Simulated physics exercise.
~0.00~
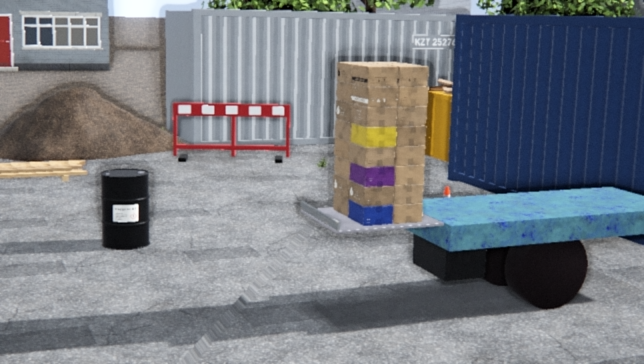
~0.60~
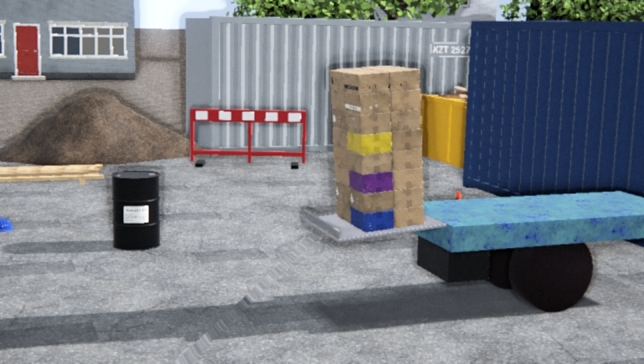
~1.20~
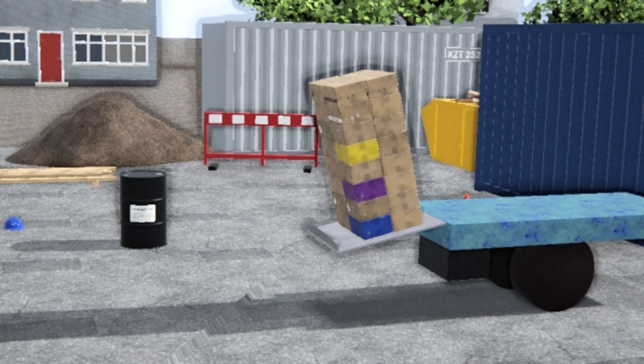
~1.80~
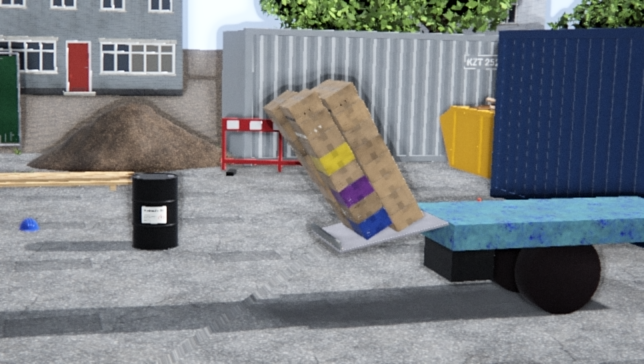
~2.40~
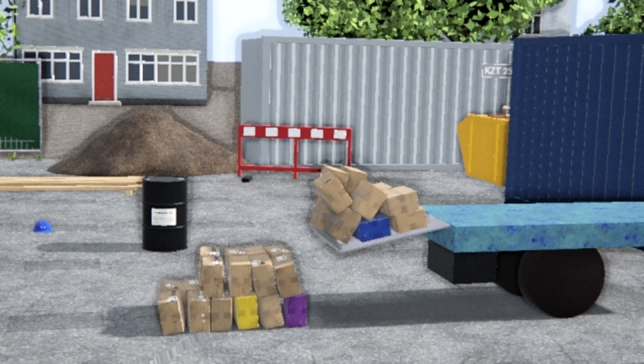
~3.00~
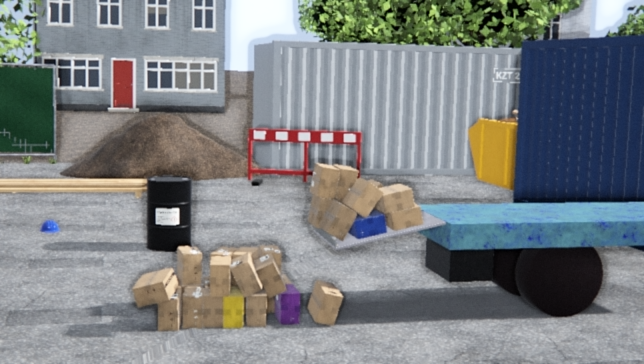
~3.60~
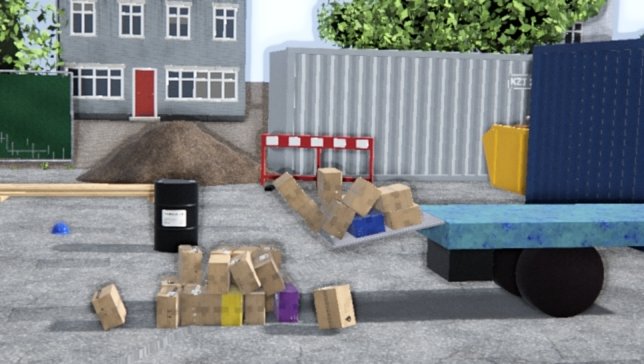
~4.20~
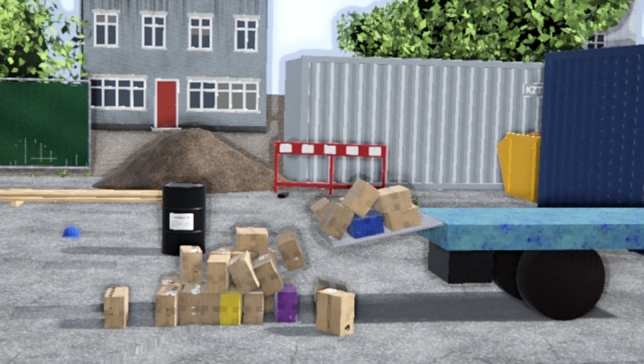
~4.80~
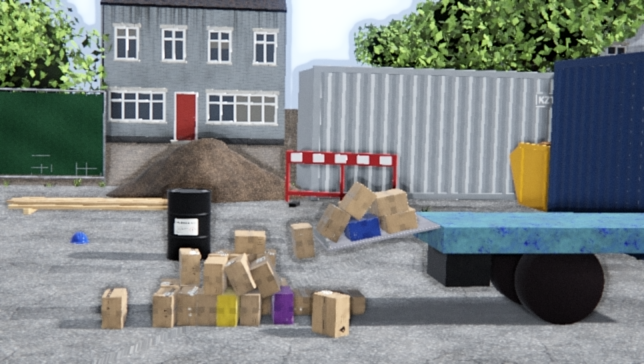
A tall stack of cardboard boxes leaned left as the flap behind a blue flatbed tipped down, then toppled onto the paved ground, leaving the yellow and purple ones lying in a scattered heap while the blue one and a few others stayed aboard.
